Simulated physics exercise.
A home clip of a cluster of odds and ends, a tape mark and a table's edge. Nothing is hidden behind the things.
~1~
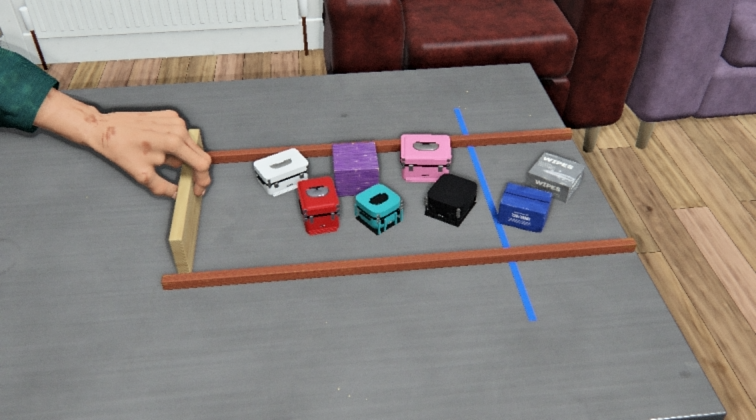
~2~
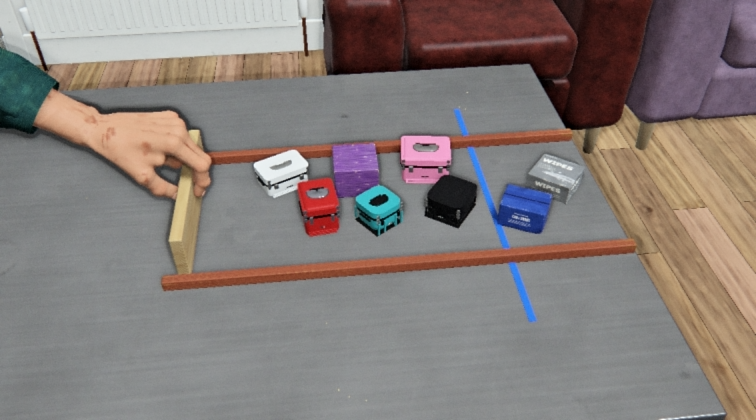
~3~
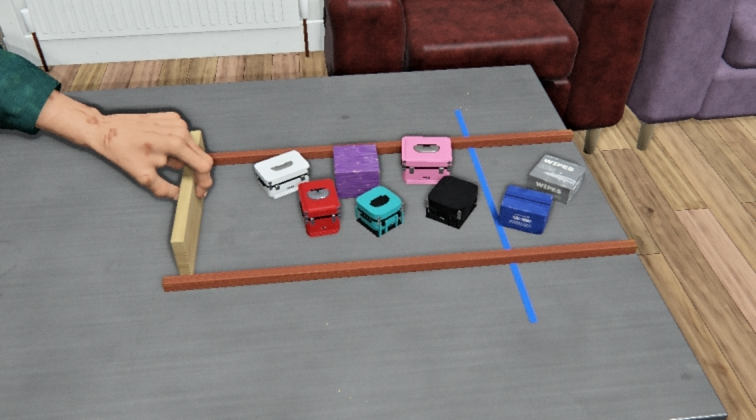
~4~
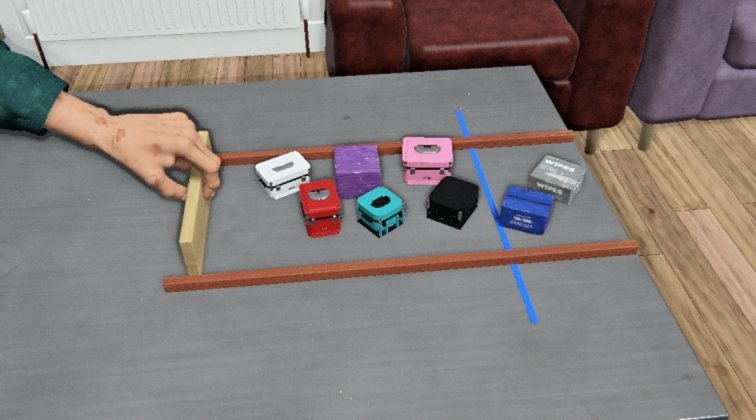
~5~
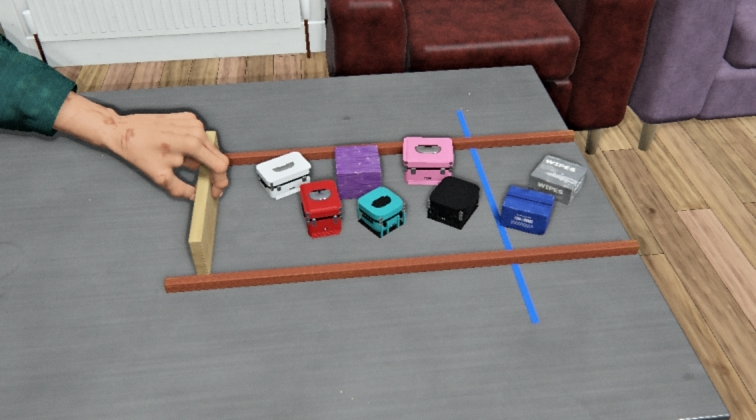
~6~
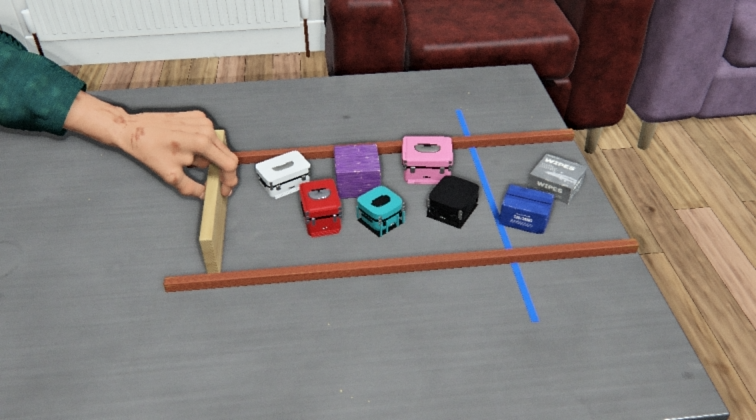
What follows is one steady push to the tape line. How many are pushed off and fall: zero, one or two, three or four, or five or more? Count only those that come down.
Outcome: The number that fall off is one or two.
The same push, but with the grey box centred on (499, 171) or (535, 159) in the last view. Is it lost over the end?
In that order, it tumbles off; falls.
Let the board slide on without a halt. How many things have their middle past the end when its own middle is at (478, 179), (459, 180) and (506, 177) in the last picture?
It would be 1, 0 and 3.
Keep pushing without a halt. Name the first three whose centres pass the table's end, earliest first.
They are the grey box, the pink case, the blue box.
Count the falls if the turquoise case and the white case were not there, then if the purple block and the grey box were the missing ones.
The counts: 0 and 0.
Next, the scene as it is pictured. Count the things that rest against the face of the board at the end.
The number is 2.
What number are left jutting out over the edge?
3 of them.
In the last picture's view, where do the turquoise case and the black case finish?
First (549, 204), then (590, 194).
Soon after, none off yet; grey box at rest near (557, 178); blue box at rest near (526, 209); black case at rest near (453, 201).
Then, none off yet; grey box at rest near (559, 179); blue box moved a little near (550, 213); black case moved about its own width near (511, 199).
At rest, the number that fall off is one or two; fallen, grey box.
